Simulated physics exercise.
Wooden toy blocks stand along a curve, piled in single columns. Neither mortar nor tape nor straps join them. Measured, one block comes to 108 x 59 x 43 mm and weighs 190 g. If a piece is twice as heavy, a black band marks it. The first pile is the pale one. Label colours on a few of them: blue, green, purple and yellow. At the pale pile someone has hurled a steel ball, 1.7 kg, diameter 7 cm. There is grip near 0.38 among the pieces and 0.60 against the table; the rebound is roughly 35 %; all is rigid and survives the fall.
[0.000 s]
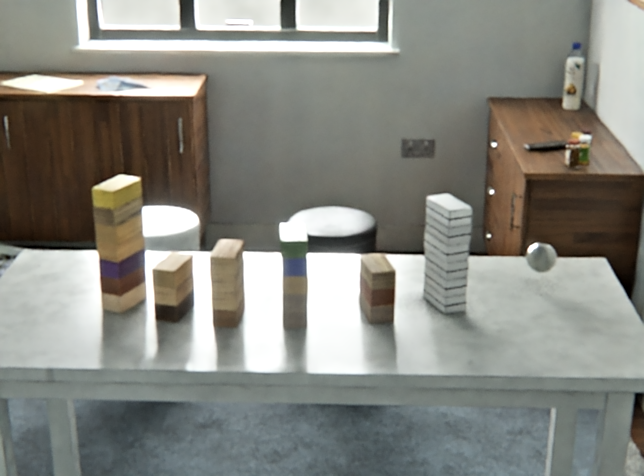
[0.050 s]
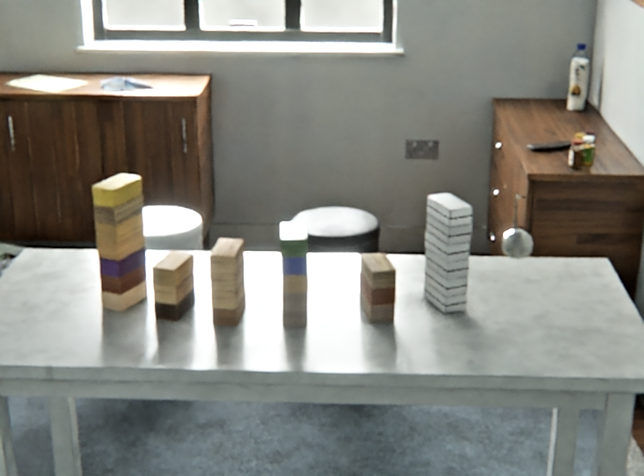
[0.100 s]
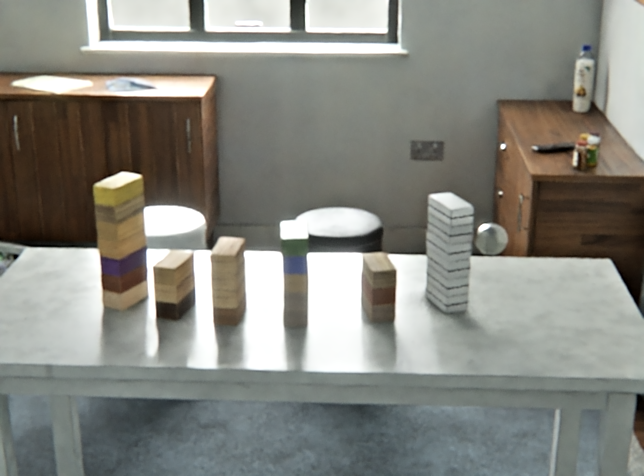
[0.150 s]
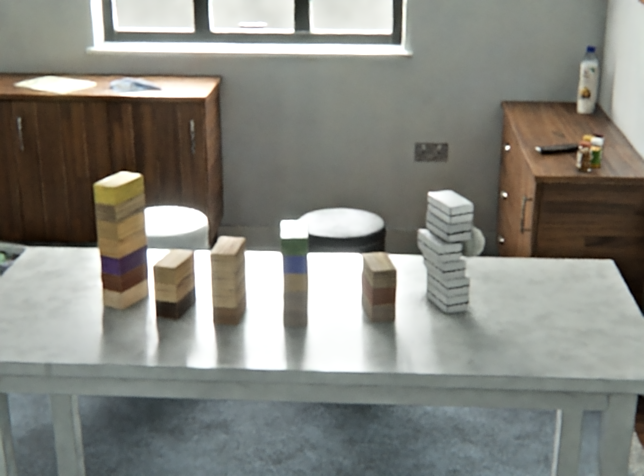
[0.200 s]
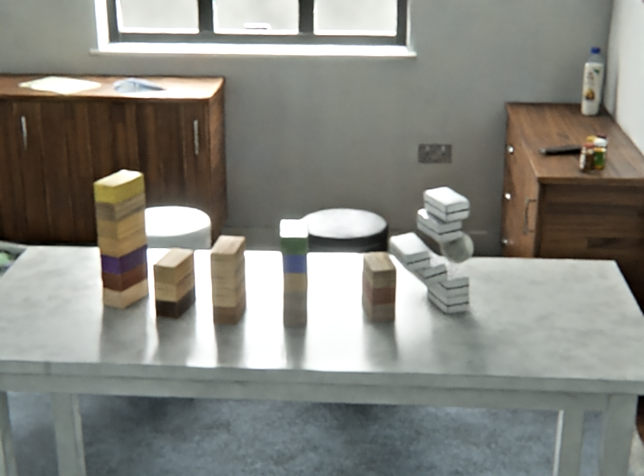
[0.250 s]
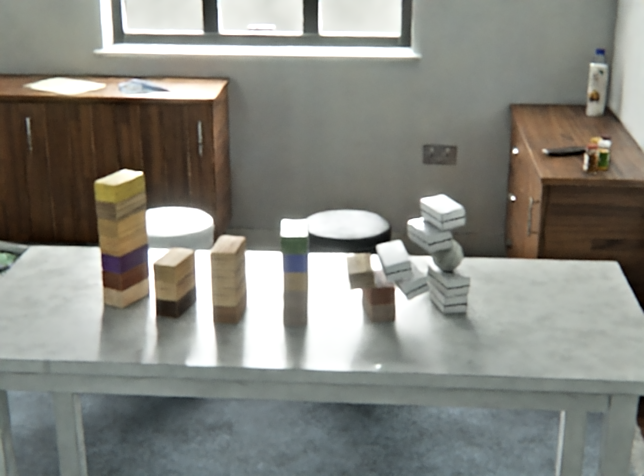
Steel ball flying in from the right and striking a pale block pile, knocking its middle blocks leftward into a short wooden pile.
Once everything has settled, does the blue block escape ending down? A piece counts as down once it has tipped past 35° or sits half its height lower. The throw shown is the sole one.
Yes, it keeps its place.
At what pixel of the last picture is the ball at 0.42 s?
Roughly at pixel (424, 265).
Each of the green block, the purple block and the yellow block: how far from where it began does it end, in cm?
Approx. shifts in cm - green: 0; purple: 0; yellow: 0.
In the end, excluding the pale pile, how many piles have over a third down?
1.
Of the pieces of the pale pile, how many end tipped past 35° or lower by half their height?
Count: 4 pale pieces.
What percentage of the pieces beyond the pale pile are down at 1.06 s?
At that instant, 10 percent.
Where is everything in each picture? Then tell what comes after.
In the first picture (we follow the side turned to the camera; the camera moves round a little), ball (541, 258) 20 cm from contact, 2.0 m/s; blue block (295, 268); green block (294, 250); purple block (133, 263); no other piece has moved.
Ball (517, 244) 12 cm from contact, 1.7 m/s; blue block (295, 266), in the second picture.
Ball (491, 239) 46 mm from contact, 1.6 m/s; blue block (295, 266), in the third picture.
Ball (468, 242) after contact, 0.6 m/s; blue block (295, 265), in the fourth picture.
Ball (457, 248) after contact, 0.7 m/s; blue block (295, 264); no other piece has moved, in the fifth picture.
Ball (447, 255) after contact, 0.5 m/s; blue block (295, 264); yellow block (130, 188); green block (294, 246); steepest lean 7°, the block at (359, 263); 2 stirred so far, in the sixth picture.
Around 0.31 s, 4 of the pale pile down; 1 of the 22 other blocks down; blue block unmoved.
Around 0.42 s, 4 of the pale pile down; 1 of the 22 other blocks down; blue block displaced 7 mm; green block displaced 5 mm.
Around 1.06 s, 4 of the pale pile down; 2 of the 22 other blocks down; blue block displaced 10 mm; green block displaced 8 mm.
Finally (2.2 s), 4 of the pale pile down; 2 of the 22 other blocks down; blue block displaced 11 mm; green block displaced 9 mm; yellow block unmoved. Seen by the last camera, middles, blue block near (291, 255), green block near (291, 237).
